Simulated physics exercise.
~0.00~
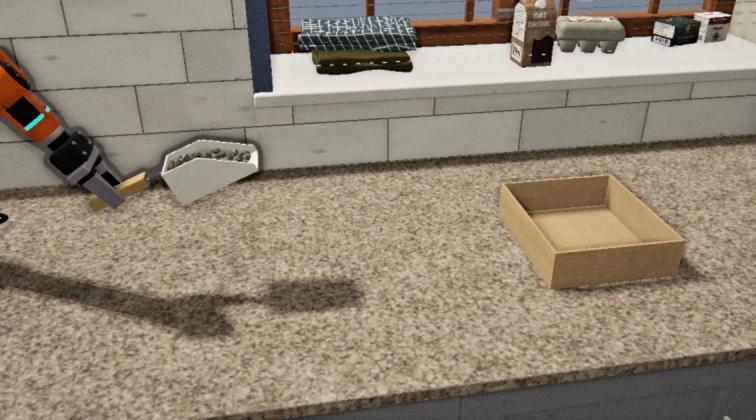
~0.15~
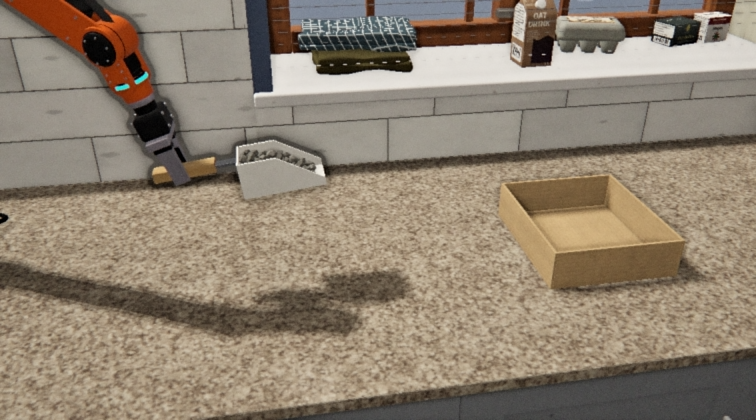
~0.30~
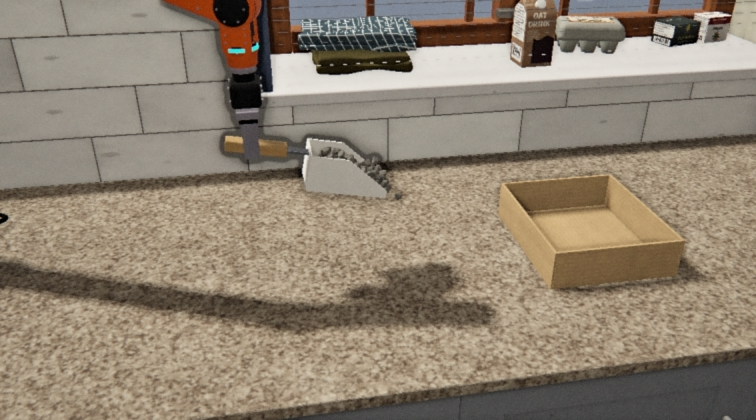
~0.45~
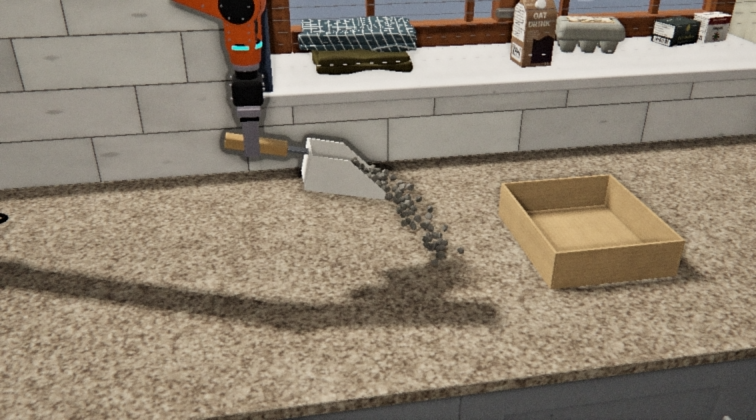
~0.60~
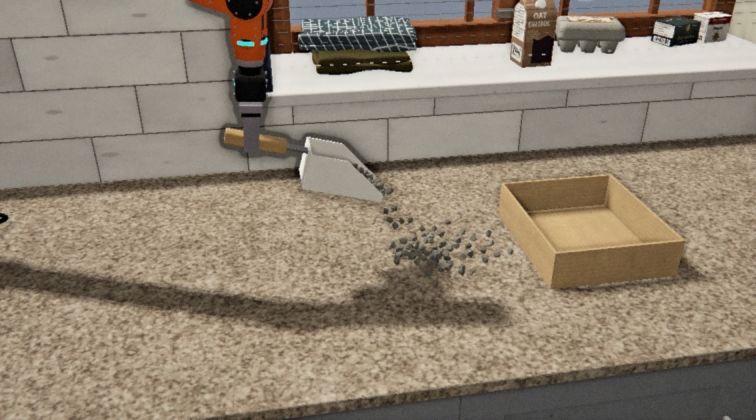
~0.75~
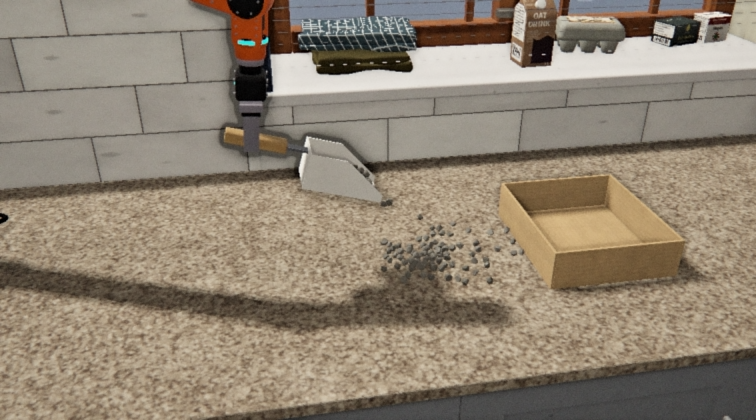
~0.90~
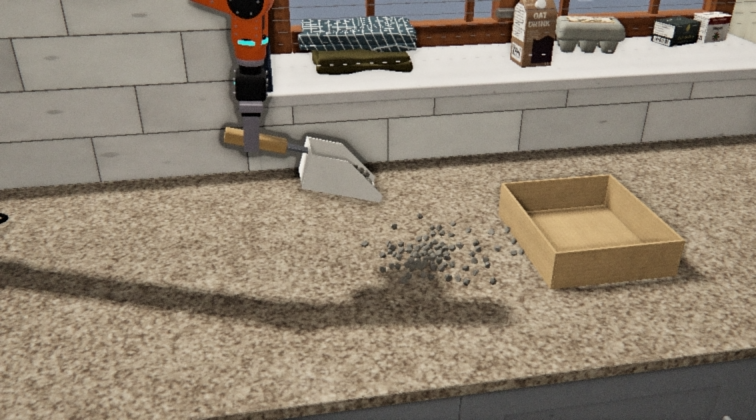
Orange robot arm moving a white scoop right and tipping it, spilling many grey pebbles onto the countertop short of an open box.
